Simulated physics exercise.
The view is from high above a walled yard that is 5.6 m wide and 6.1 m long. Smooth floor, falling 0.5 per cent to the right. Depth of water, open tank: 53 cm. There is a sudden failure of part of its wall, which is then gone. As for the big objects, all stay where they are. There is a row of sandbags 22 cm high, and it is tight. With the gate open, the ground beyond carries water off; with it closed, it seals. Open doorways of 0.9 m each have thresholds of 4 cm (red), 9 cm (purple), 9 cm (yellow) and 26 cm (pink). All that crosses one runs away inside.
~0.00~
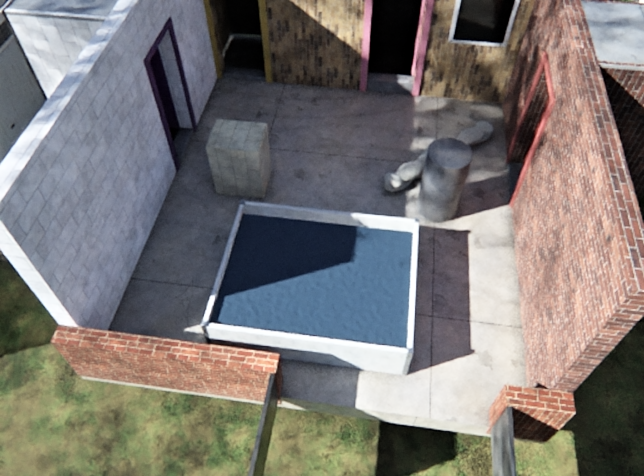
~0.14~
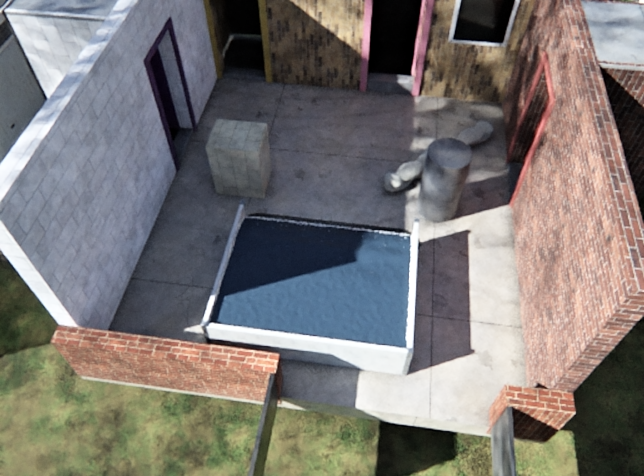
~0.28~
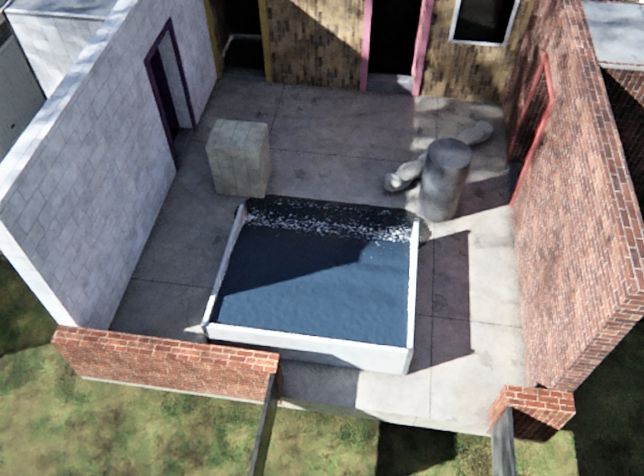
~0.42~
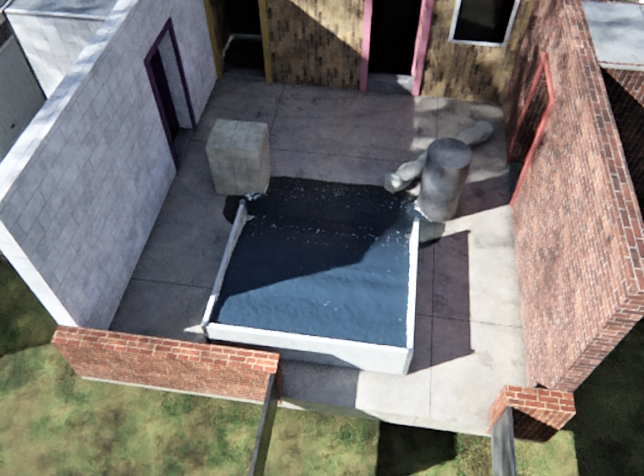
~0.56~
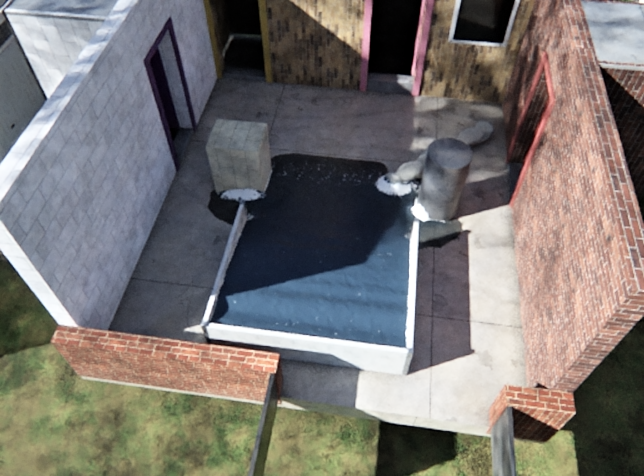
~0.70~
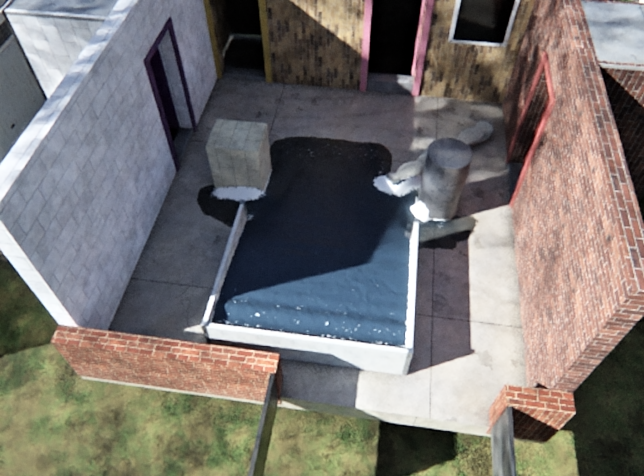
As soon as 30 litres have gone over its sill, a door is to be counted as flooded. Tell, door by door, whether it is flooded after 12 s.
In the end at the red door the limit will be outstripped; at the purple door the limit will not be outstripped; at the yellow door the limit will be outstripped; at the pink door the limit will not be outstripped.
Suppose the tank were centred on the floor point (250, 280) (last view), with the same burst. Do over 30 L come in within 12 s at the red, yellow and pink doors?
Against the limit, the red door stays within it, the yellow door exceeds it and the pink door stays within it.
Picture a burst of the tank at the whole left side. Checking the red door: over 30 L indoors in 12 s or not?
Then: Red short of it.
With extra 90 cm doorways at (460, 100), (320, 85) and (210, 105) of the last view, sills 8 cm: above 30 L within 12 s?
Check each in turn: The first succeeds, the second succeeds, the third succeeds.
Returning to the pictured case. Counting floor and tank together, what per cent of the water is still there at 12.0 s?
82 %.
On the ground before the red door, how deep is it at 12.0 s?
Some 5.5 centimetres of depth.
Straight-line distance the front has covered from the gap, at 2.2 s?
4.6 m.
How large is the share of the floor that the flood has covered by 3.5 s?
Some 75 per cent of it.
After 1.4 s water covers 40 % of the floor and is deepest (34 cm) near (389, 194); red door 1 cm at the sill, 0 L in, purple door not reached, yellow door not reached, pink door 14 cm at the sill, 0 L in.
After 2.2 s water covers 60 % of the floor and is deepest (34 cm) near (333, 92); red door 4 cm at the sill, 16 L in, purple door 3 cm at the sill, 0 L in, yellow door 9 cm at the sill, 0 L in, pink door 25 cm at the sill, 0 L in.
After 3.5 s water covers 75 % of the floor and is deepest (30 cm) near (493, 107); red door 8 cm at the sill, 52 L in, purple door 8 cm at the sill, 0 L in, yellow door 19 cm at the sill, 17 L in, pink door 19 cm at the sill, 1 L in.
After 7.0 s water covers 95 % of the floor and is deepest (18 cm) near (104, 341); red door 5 cm at the sill, 89 L in, purple door 6 cm at the sill, 2 L in, yellow door 9 cm at the sill, 97 L in, pink door 12 cm at the sill, 2 L in.
After 12.0 s water covers 95 % of the floor and is deepest (10 cm) near (139, 321); red door 5 cm at the sill, 105 L in, purple door 7 cm at the sill, 2 L in, yellow door 5 cm at the sill, 98 L in, pink door 6 cm at the sill, 2 L in.
